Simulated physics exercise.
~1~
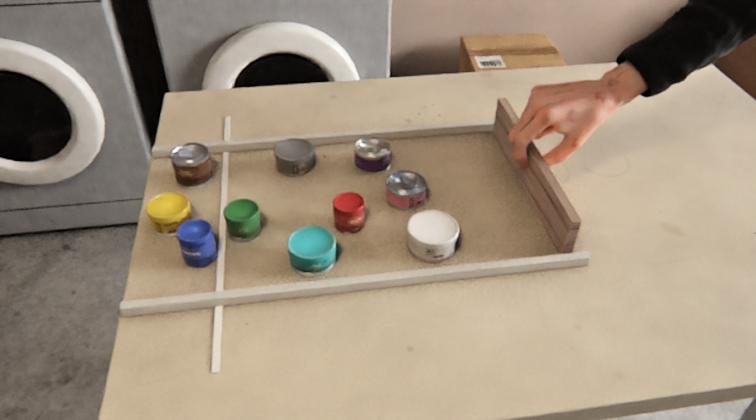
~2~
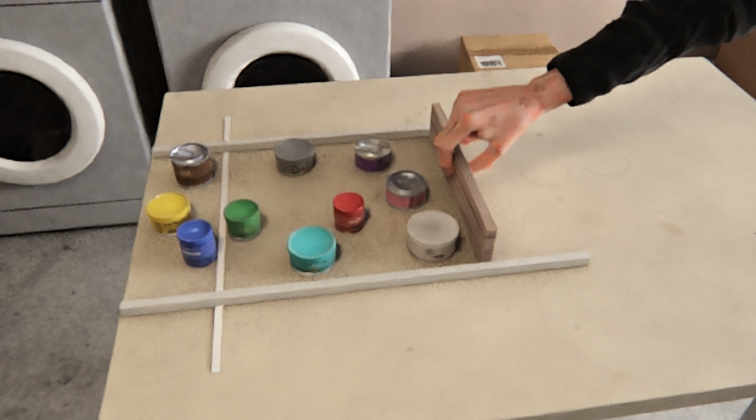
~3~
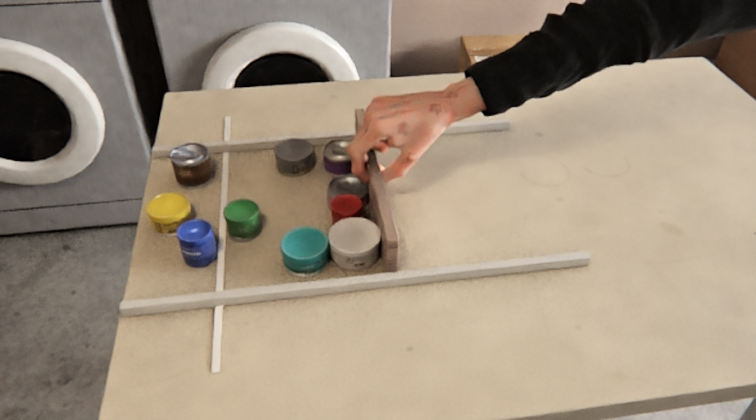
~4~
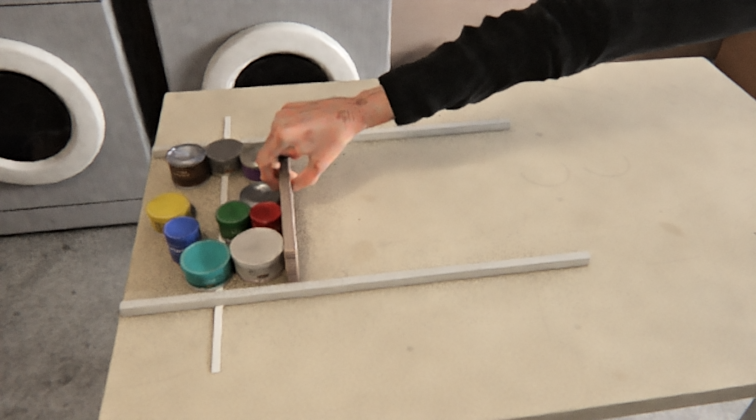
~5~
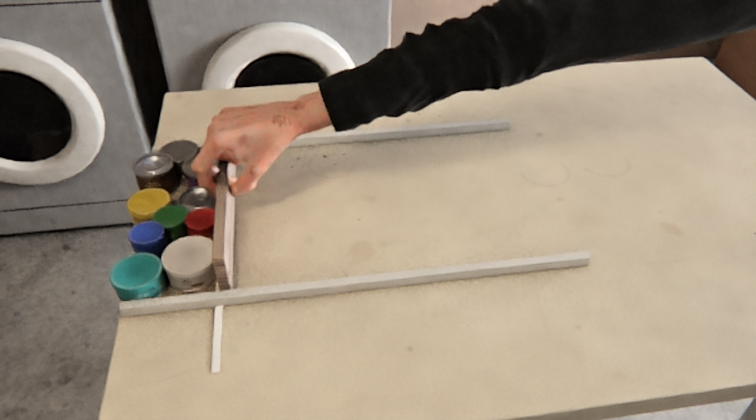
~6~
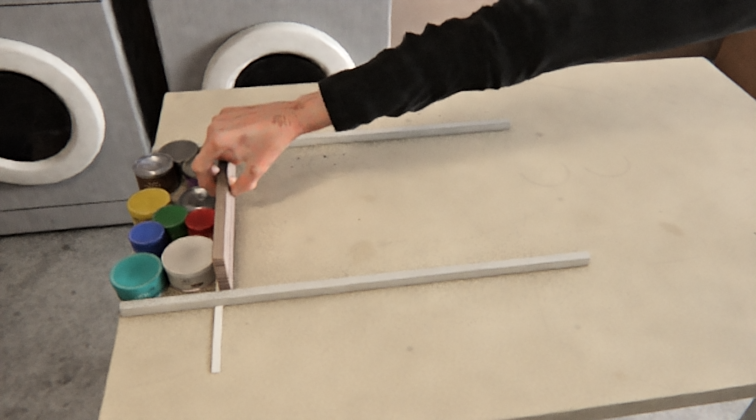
A hand grips an upright wooden board at the right end of two pale rails and slides it left across a table, toward ten small tins and pots scattered between them. The board reaches the white tin first, then gathers the pink, purple and red ones and nudges the turquoise one. Pushed farther, the bunch closes in on the green, blue and gray containers and crosses the thin strip of tape. The board stops at the tape, with all the containers packed tightly at the table's left edge. None falls, and the hand stays on the board.
